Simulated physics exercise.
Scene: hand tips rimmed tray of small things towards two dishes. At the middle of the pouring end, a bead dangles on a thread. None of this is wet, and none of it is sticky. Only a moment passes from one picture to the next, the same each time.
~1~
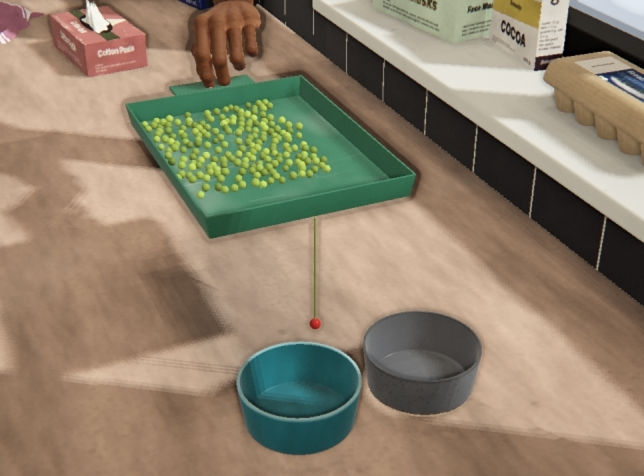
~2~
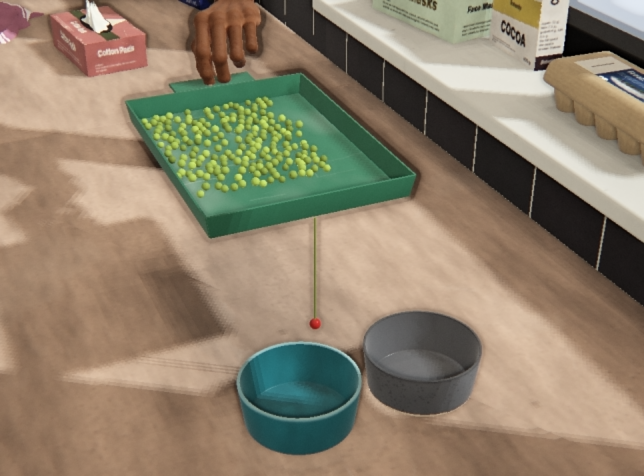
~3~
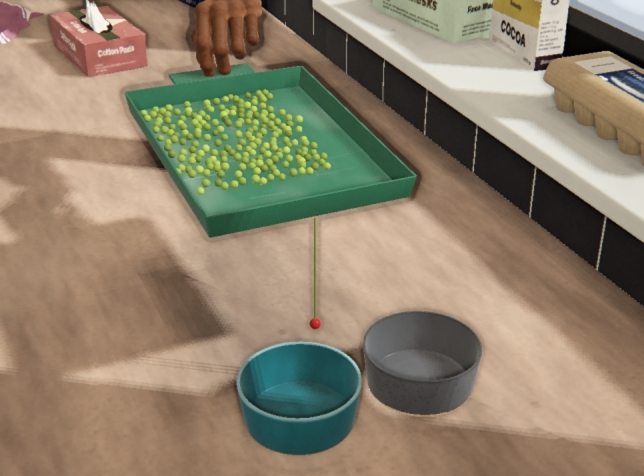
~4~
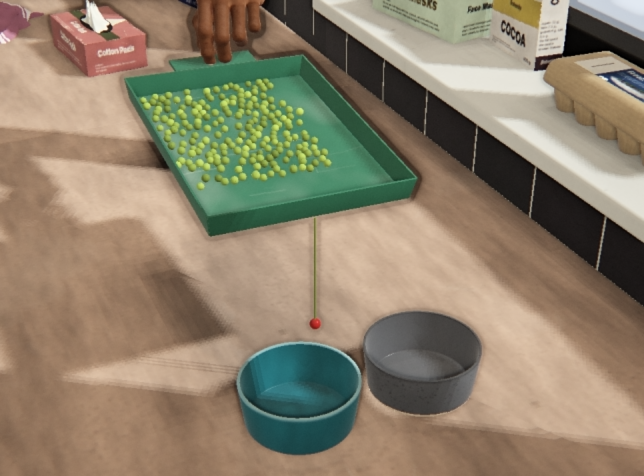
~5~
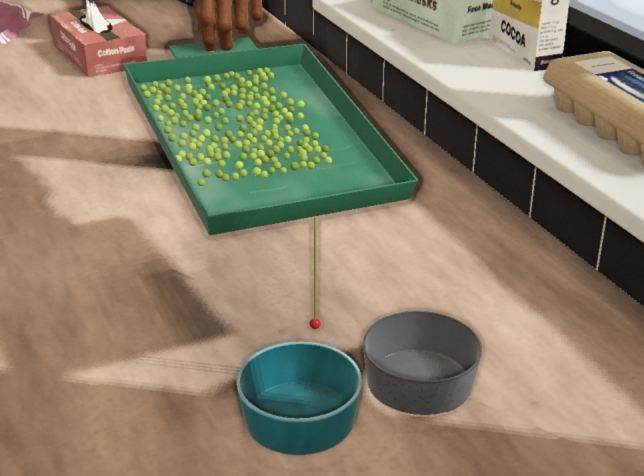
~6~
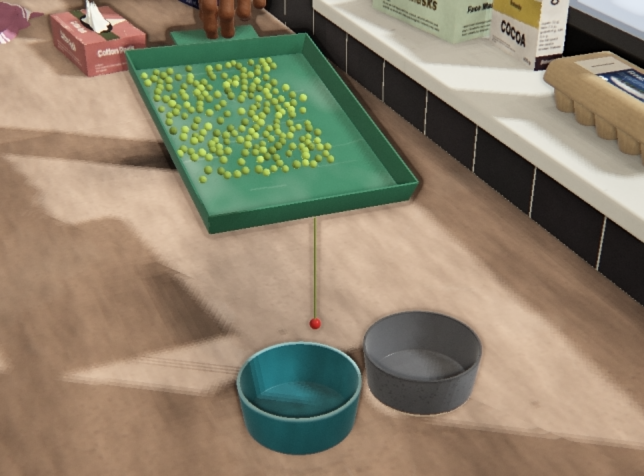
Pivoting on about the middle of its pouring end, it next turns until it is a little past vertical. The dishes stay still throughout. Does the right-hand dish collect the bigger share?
Yes.
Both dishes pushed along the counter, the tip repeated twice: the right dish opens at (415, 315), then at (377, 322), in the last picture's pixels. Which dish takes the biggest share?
The dish to the right, then the dish to the right.
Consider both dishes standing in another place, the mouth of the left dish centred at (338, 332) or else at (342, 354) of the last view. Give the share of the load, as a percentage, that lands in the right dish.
About 10 per cent, then about 30 per cent.
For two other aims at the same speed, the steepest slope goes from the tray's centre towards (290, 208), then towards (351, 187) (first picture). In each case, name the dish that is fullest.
Case one: The dish to the left. Case two: The dish to the right.
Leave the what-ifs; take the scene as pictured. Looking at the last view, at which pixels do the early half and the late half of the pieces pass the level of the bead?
Starting near (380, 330), moving on to near (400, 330).
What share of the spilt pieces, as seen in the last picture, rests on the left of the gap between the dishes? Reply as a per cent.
It works out at some 40 percent.
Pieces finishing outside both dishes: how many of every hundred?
That comes to some 10 per cent.
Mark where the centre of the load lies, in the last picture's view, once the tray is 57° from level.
Near the pixel (342, 194).
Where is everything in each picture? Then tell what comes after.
In the first frame, corners of the pouring end at (209, 215) and (410, 173), level; middle of the load at (238, 142), dried peas; left dish at (324, 433); right dish at (451, 395); bead on its thread at (315, 324).
In the second frame, corners of the pouring end at (209, 215) and (410, 174), level; middle of the load at (238, 140).
In the third frame, corners of the pouring end at (209, 215) and (411, 175), tipped barely, lowest at the right corner; middle of the load at (238, 134).
In the fourth frame, corners of the pouring end at (210, 214) and (412, 177), tipped a little, lowest at the right corner; middle of the load at (239, 126).
In the fifth frame, corners of the pouring end at (211, 214) and (412, 179), tipped a little, lowest at the right corner; middle of the load at (239, 118).
In the sixth frame, corners of the pouring end at (212, 213) and (413, 180), tipped a little, lowest at the right corner; middle of the load at (241, 112); left dish at (324, 433); right dish at (451, 395).
Soon, tray tipped steeply; nearly all on the tray; a stray few in the air.
A while on, tray tipped right over; most on the tray; a stray few in the left dish; a stray few in the right dish; a stray few outside both; about a quarter in the air.
Towards the end, tray tipped past a quarter turn; about a quarter in the left dish; about two thirds in the right dish; a small part outside both.
Finally, tray tipped past a quarter turn; about a quarter in the left dish; about two thirds in the right dish; a small part outside both.
